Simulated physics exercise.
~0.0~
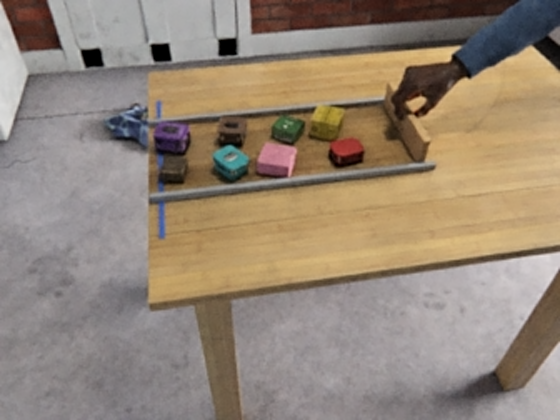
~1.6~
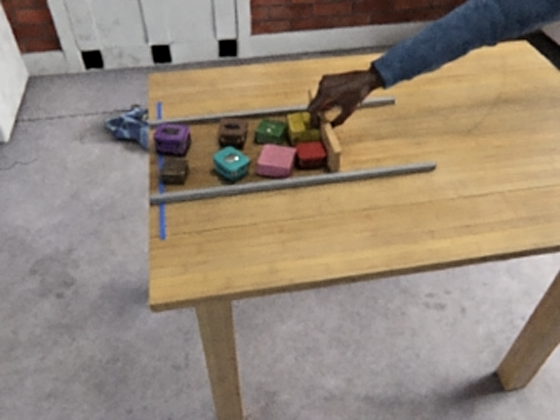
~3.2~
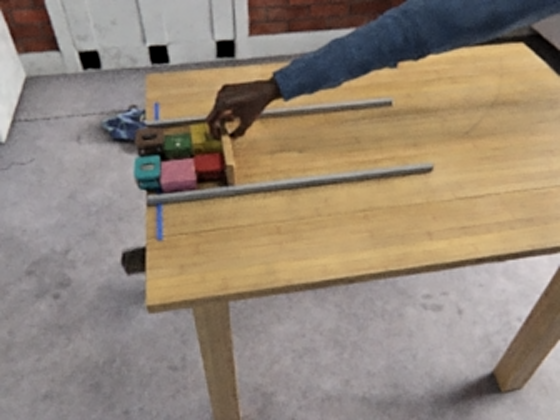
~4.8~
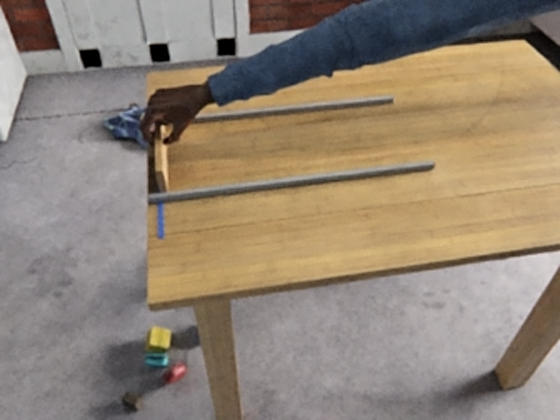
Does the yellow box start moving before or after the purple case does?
The yellow box starts moving before the purple case. The board is already pushing the yellow box left while the purple case still sits in its place near the table's end.
A wooden board pushed by a hand slides left between two rails on a table, gathering small colourful boxes and driving them toward the taped end. They drop over the edge, and the board stops there with the channel cleared and several boxes on the floor.
